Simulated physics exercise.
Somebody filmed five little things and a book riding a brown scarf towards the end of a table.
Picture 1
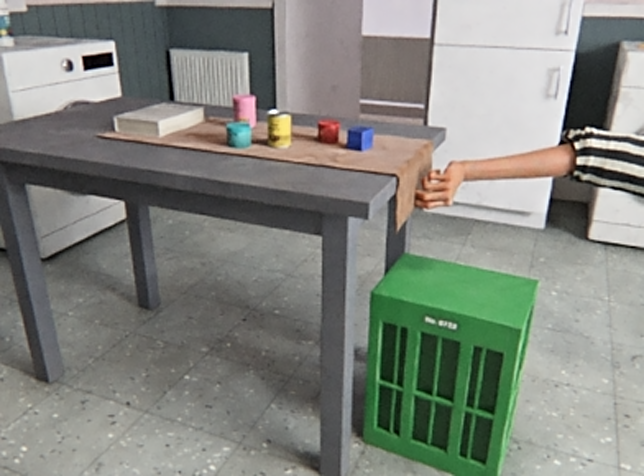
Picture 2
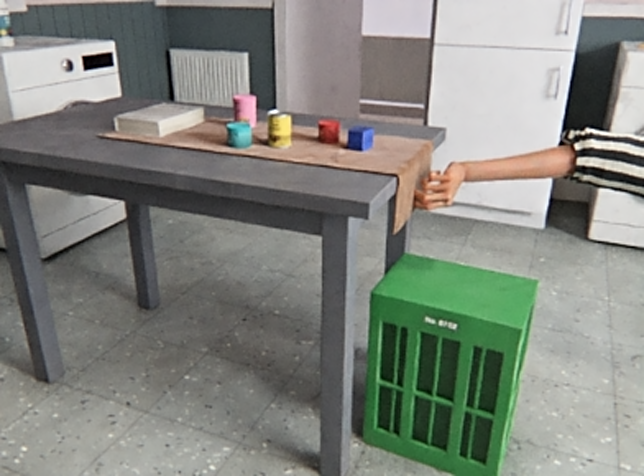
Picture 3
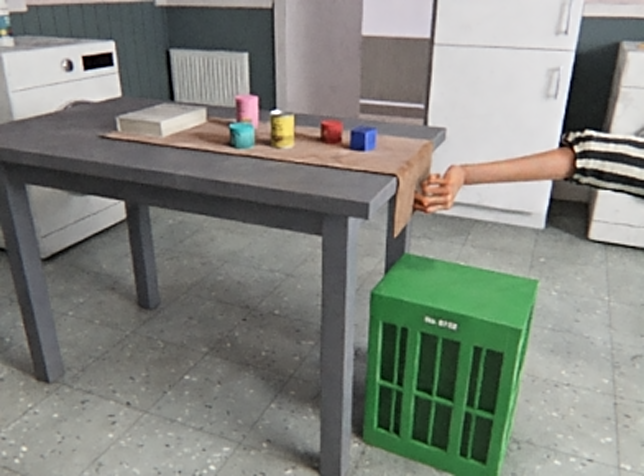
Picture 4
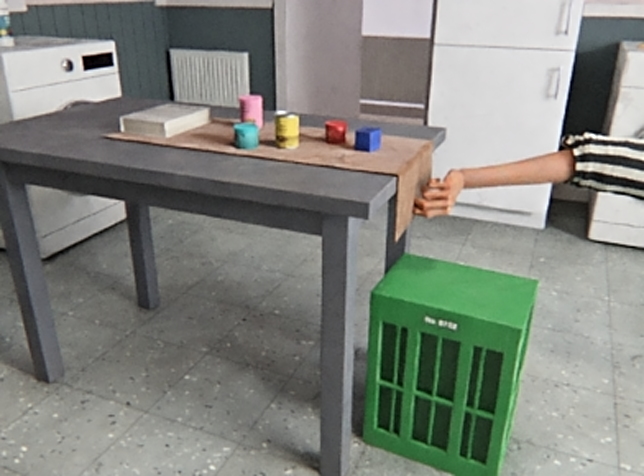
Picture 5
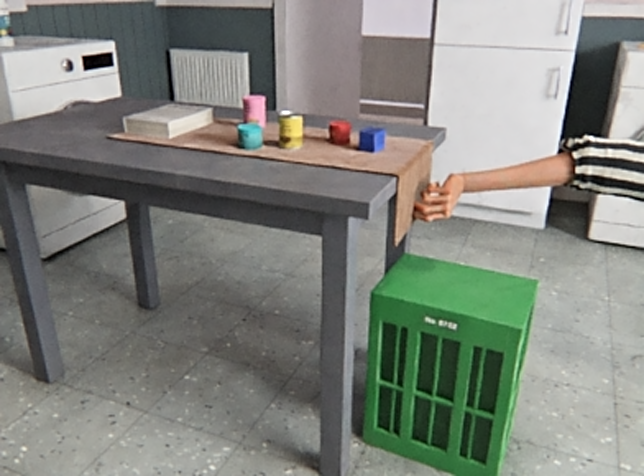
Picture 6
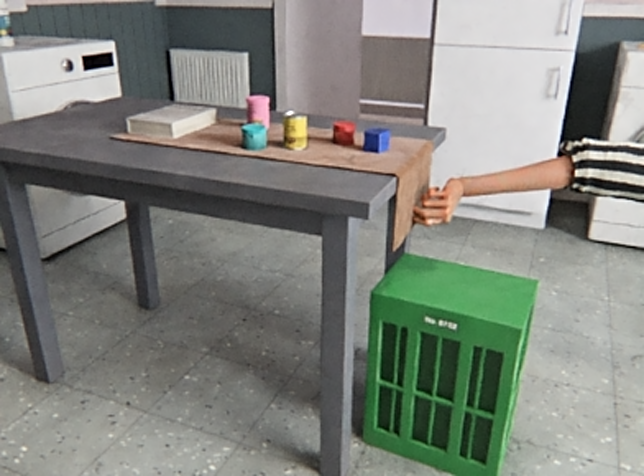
In a room with a grey tiled floor, a hand at the right grips the end of a brown cloth hanging over a grey table's edge, above a green crate. The cloth slides slightly to the right, carrying a book, three small pots or cans, another pink one and a blue cube along with it.
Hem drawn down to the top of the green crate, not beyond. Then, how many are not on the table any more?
One piece drops off.
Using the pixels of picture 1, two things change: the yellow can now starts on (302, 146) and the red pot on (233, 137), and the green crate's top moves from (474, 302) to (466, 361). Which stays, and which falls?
In the end the yellow can is no longer on top and the red pot is still on top.
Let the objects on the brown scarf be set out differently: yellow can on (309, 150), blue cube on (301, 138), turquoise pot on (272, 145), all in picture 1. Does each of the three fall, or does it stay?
Here's how it goes: The yellow can makes it through, the blue cube makes it through, and the turquoise pot makes it through.
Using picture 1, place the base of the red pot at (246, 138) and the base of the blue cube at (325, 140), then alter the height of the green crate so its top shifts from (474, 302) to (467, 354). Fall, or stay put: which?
Outcome for the red pot: It stays. Outcome for the blue cube: It is lost.
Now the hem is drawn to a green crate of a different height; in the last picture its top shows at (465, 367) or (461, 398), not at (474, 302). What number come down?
The first gives 3, the second 4.
Soon after, hem on the crate; blue cube gone.
In the end, hem on the crate; blue cube gone. The table loses one.
